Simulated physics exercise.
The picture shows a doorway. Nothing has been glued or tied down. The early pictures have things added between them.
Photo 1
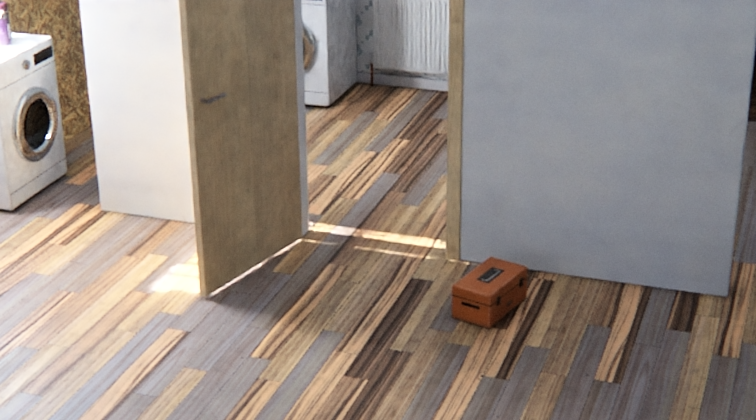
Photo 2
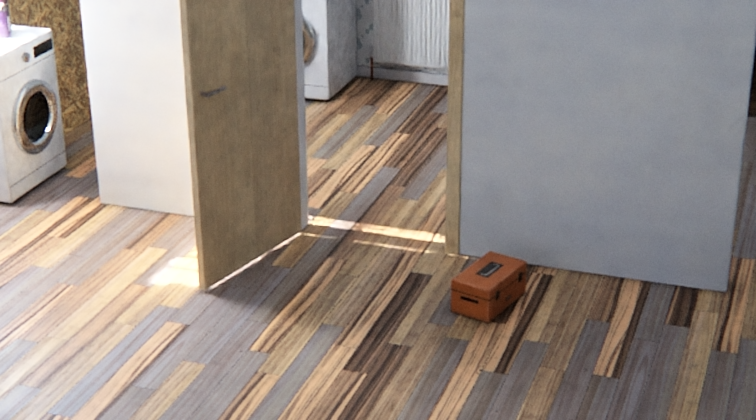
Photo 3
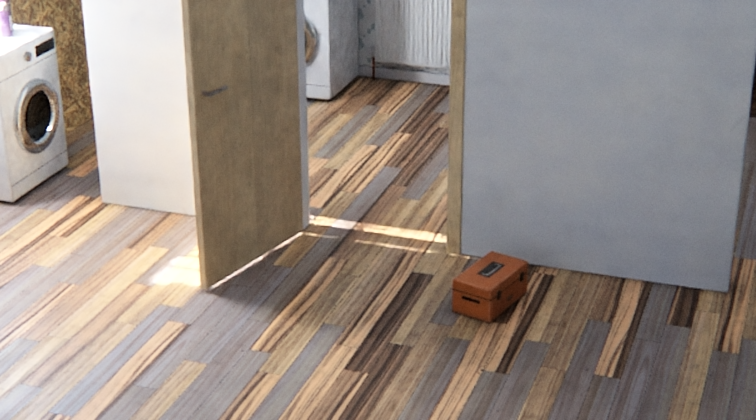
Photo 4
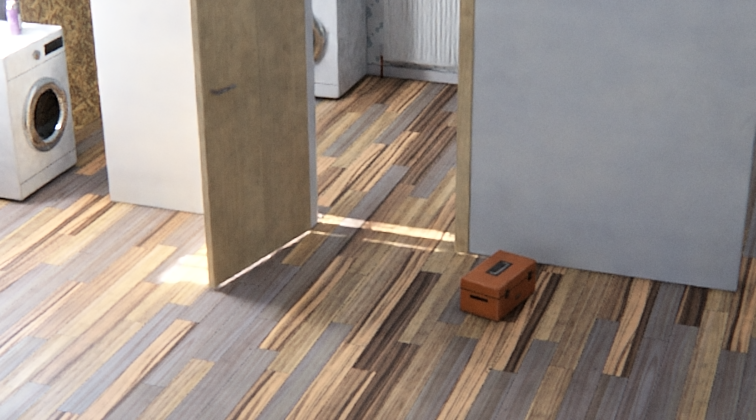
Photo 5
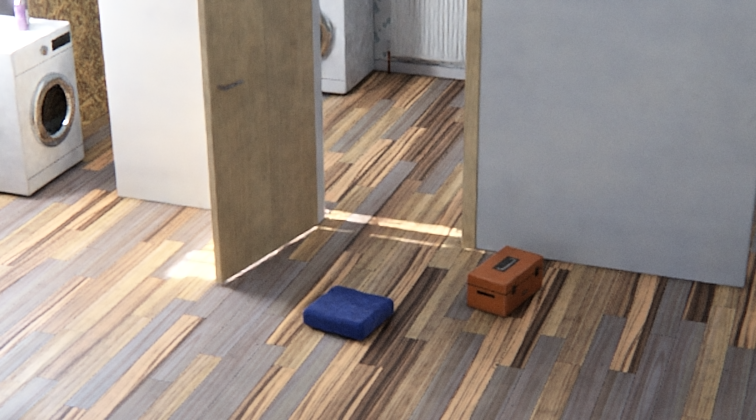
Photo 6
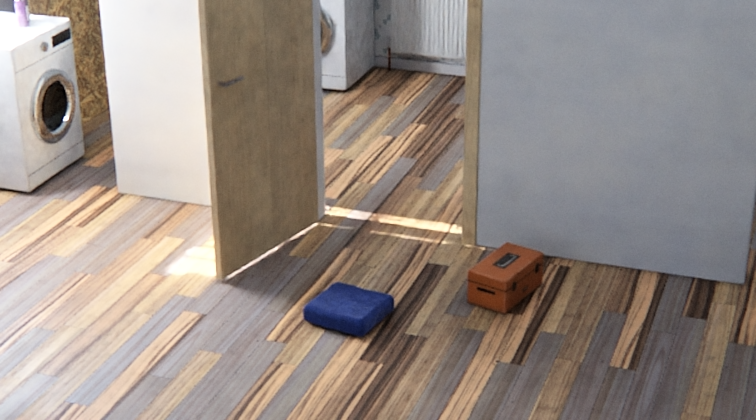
A blue cushion appeared on the wood floor in front of a wide-open door, left of an orange toolbox, while the door and toolbox stayed still and the view shifted slightly.
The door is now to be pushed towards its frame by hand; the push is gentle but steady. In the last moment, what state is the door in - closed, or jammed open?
At the last moment the door is closed.
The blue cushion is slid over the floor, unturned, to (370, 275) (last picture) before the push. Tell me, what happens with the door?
Well, then the door stays ajar.
Then, 0.70 s past the last view, door 73° open.
Then, 1.20 s past the last view, door 33° open.
Finally, door 0° open; both still in place. Final places as the last picture's camera would see them, blue cushion near (349, 308).
